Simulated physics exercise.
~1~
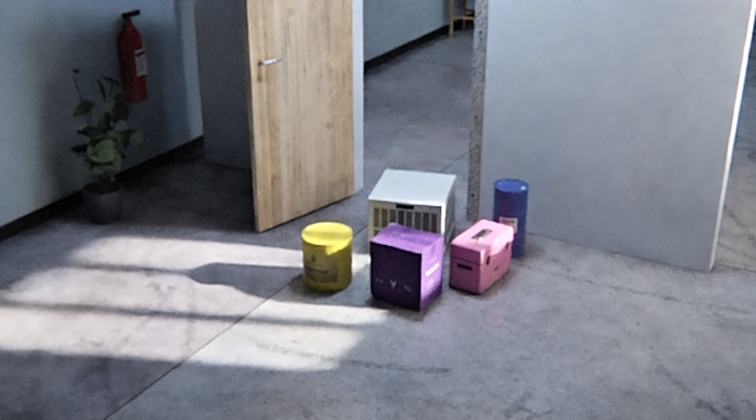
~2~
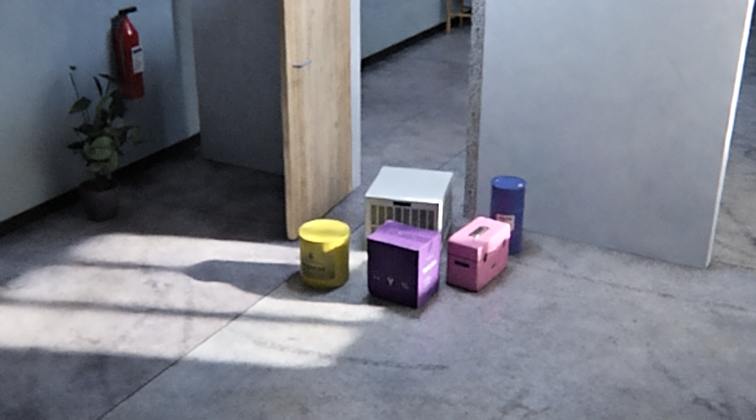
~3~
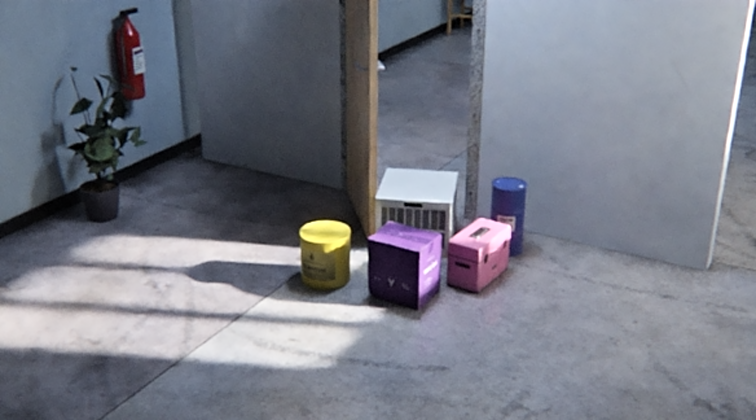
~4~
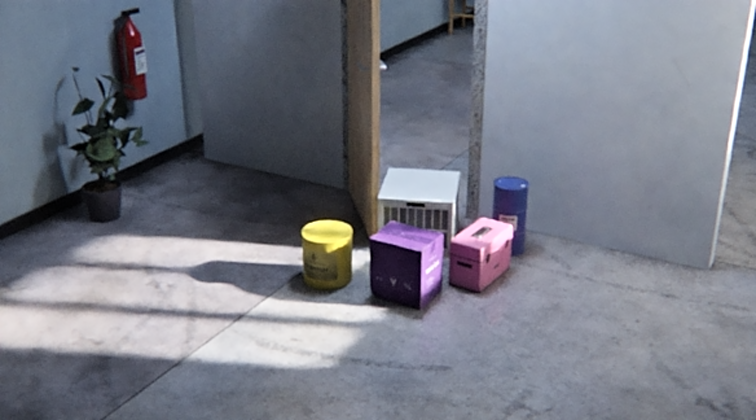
A wooden door swings partway toward a white crate and colourful containers, then stops still ajar.
